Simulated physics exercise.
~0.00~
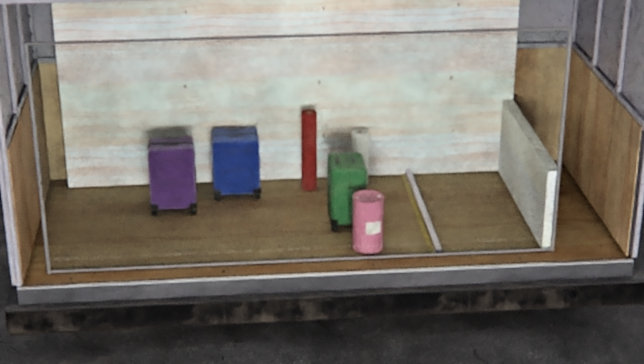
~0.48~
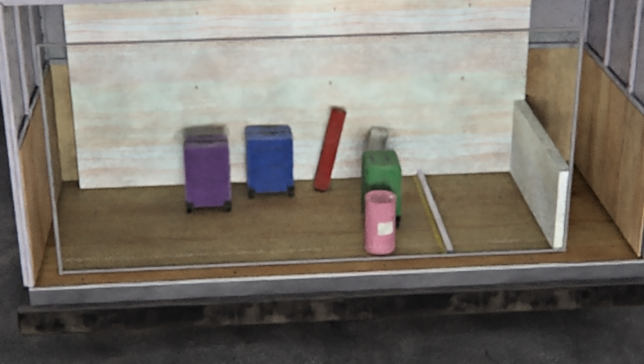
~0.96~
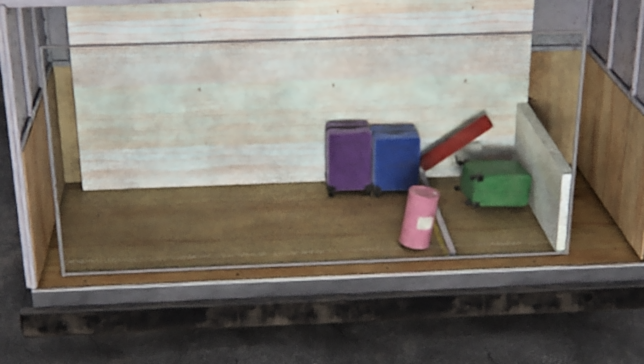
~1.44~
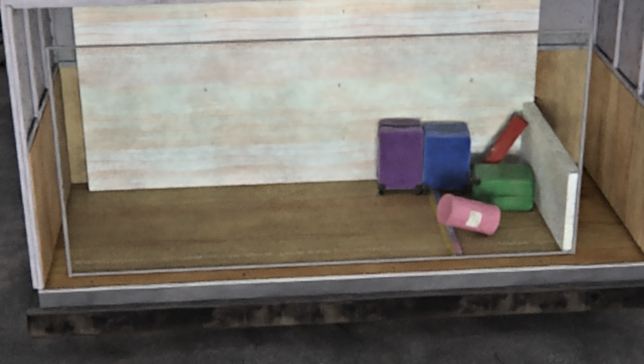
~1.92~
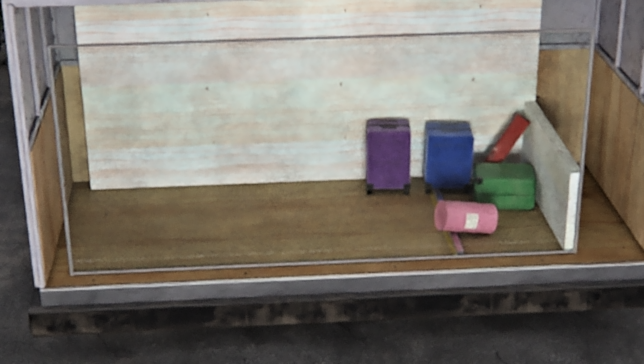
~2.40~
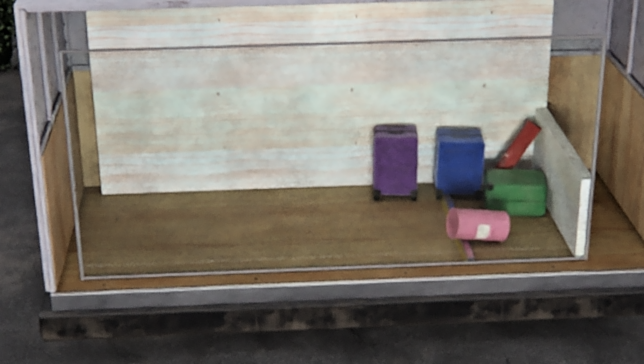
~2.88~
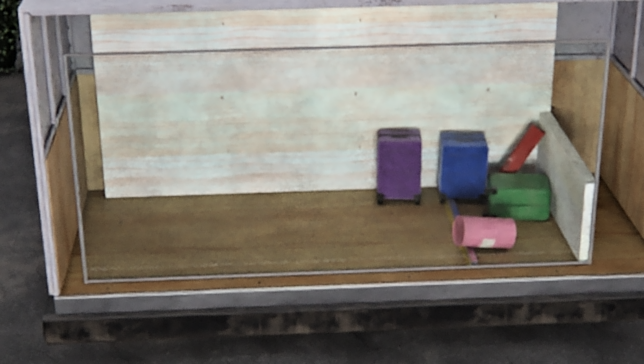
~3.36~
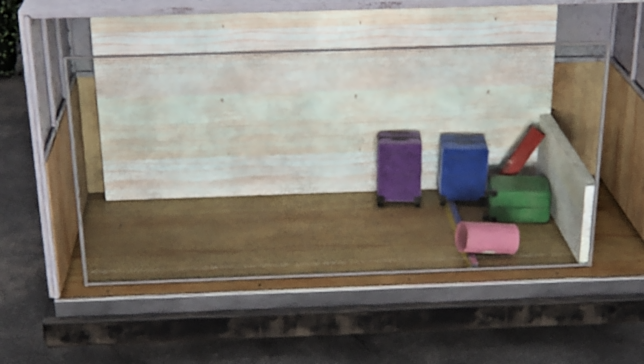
Suitcases, rolls and a pink drum sliding right across an open bay, some toppling, with purple and blue cases finishing upright.
